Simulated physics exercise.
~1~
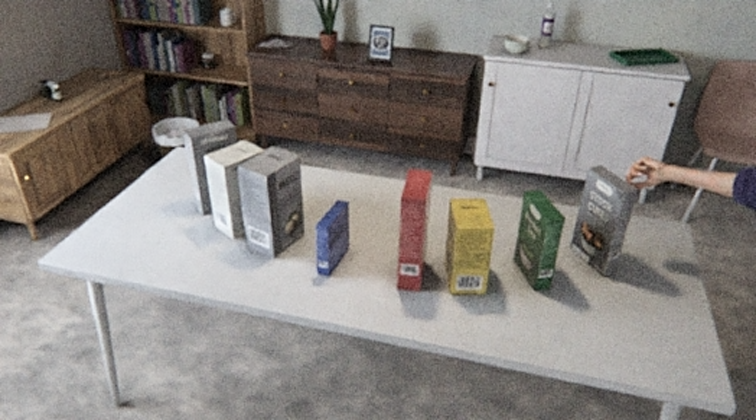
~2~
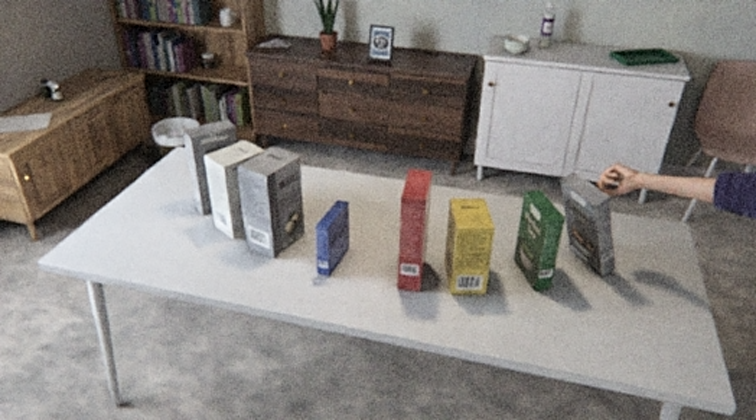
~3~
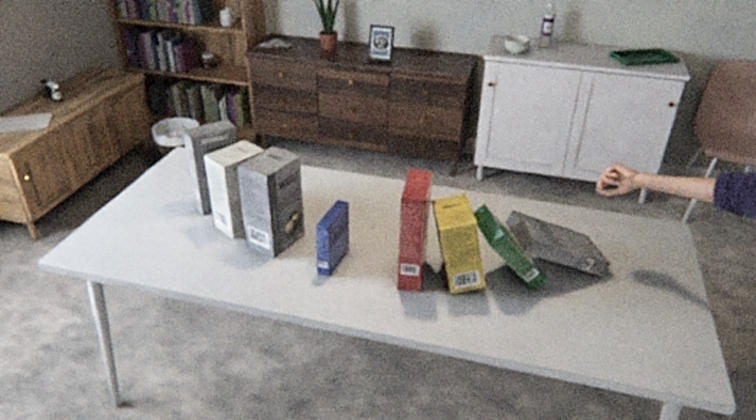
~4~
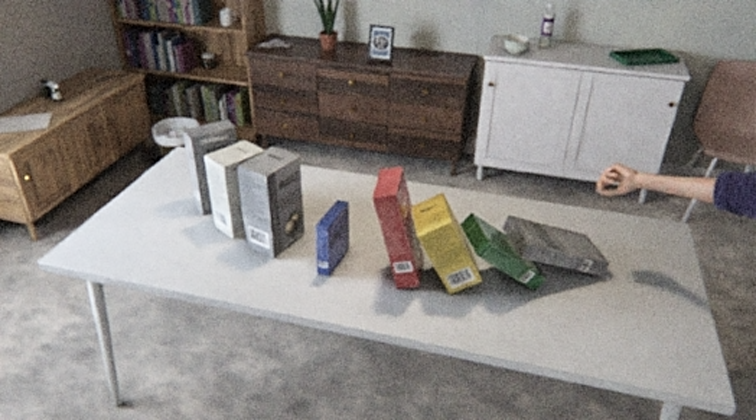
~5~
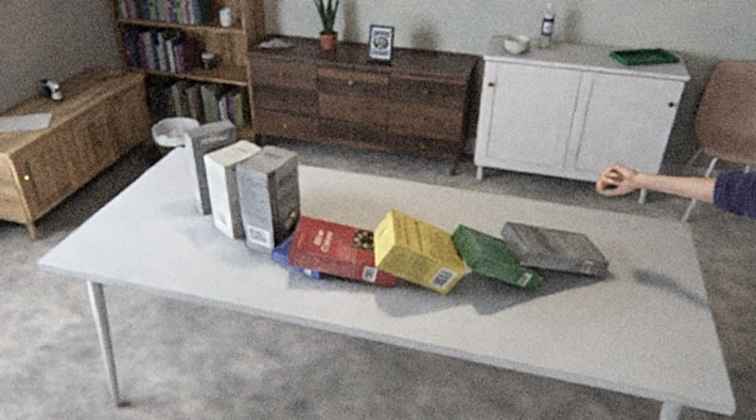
A hand tips the rightmost grey box, toppling green, yellow, red and blue boxes leftward.
